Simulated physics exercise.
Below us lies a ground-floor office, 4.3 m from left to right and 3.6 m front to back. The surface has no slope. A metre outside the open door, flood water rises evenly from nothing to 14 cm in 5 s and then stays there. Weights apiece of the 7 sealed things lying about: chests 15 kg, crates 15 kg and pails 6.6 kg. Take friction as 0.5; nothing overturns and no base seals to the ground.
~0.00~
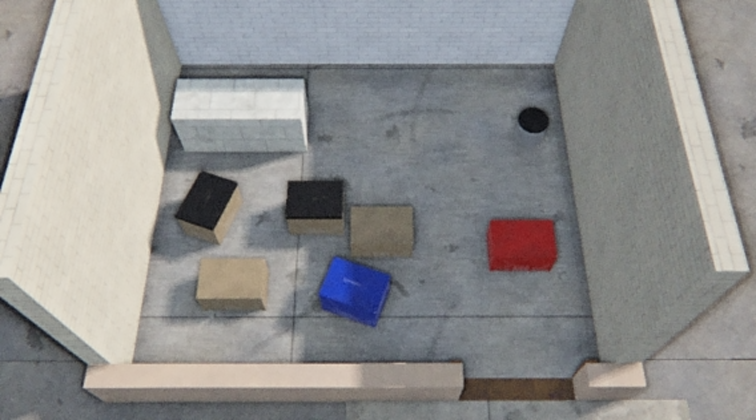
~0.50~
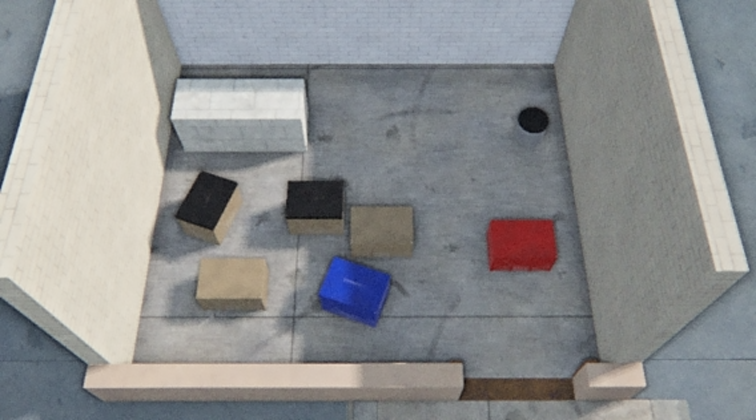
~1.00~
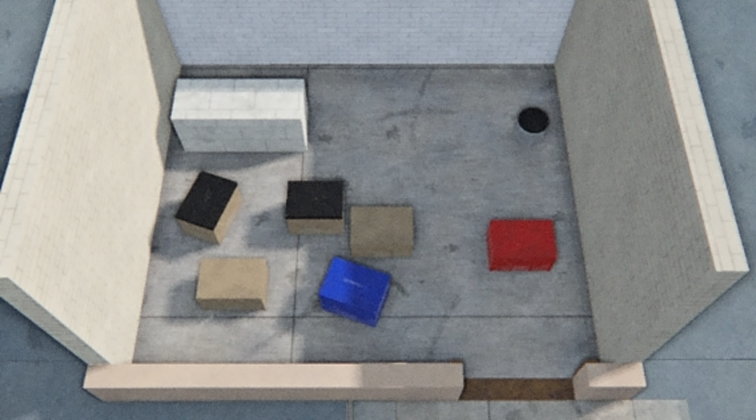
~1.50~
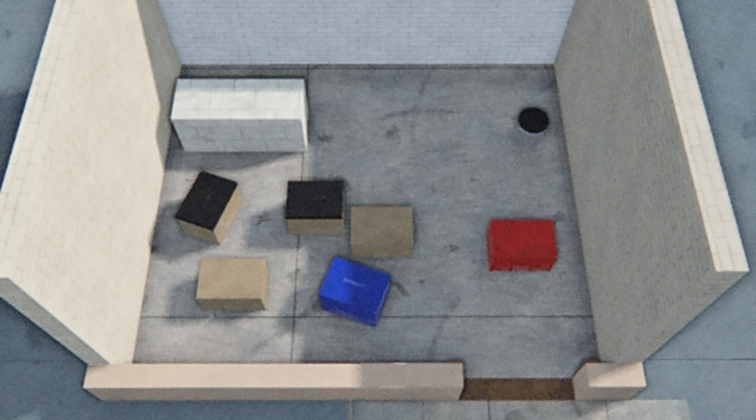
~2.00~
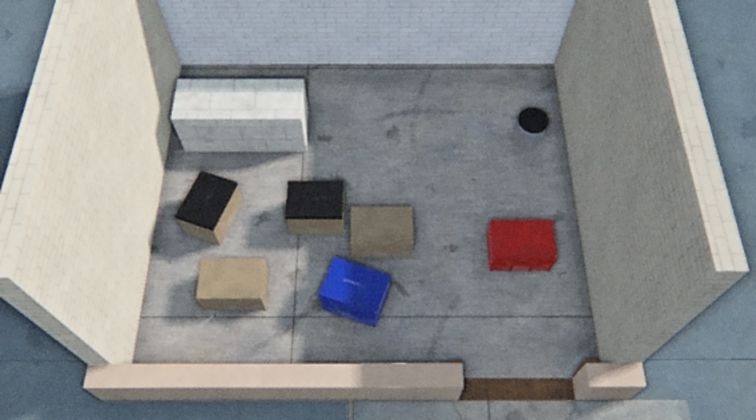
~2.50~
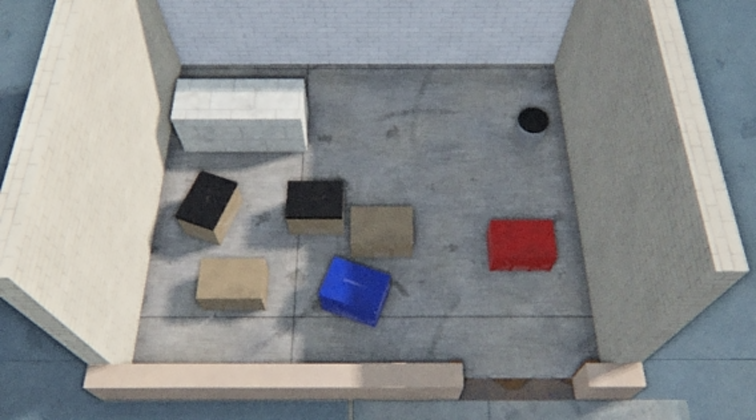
A walled room holds scattered boxes, one blue and one red, and nothing moves.
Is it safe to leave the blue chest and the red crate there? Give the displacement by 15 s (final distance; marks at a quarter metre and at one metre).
Blue chest holds its place, red crate travels far.
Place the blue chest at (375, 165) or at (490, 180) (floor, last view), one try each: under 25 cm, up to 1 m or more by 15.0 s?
In that order: It stays put; it travels far.
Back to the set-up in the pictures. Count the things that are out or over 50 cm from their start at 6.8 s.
I count 0.
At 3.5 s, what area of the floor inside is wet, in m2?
Some 0.5 m2.
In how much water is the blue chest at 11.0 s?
About 3 cm.
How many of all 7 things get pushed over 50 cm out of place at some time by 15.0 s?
I count 2.
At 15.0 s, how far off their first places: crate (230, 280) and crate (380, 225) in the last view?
In that order: 0 cm, 0 cm.
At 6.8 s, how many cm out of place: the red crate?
About 30 cm.
After 3.5 s the blue chest is near (355, 285), 0.0 m from its start, aground; the red crate is near (524, 239), 0.0 m from its start, aground; 0 afloat.
After 6.8 s the blue chest is near (355, 285), 0.0 m from its start, aground; the red crate is near (518, 211), 0.3 m from its start, aground; 0 afloat.
After 11.0 s the blue chest is near (355, 285), 0.0 m from its start, aground; the red crate is near (454, 122), 1.5 m from its start, afloat; 1 afloat.
After 15.0 s the blue chest is near (355, 285), 0.0 m from its start, aground; the red crate is near (303, 73), 3.0 m from its start, afloat; 2 afloat.
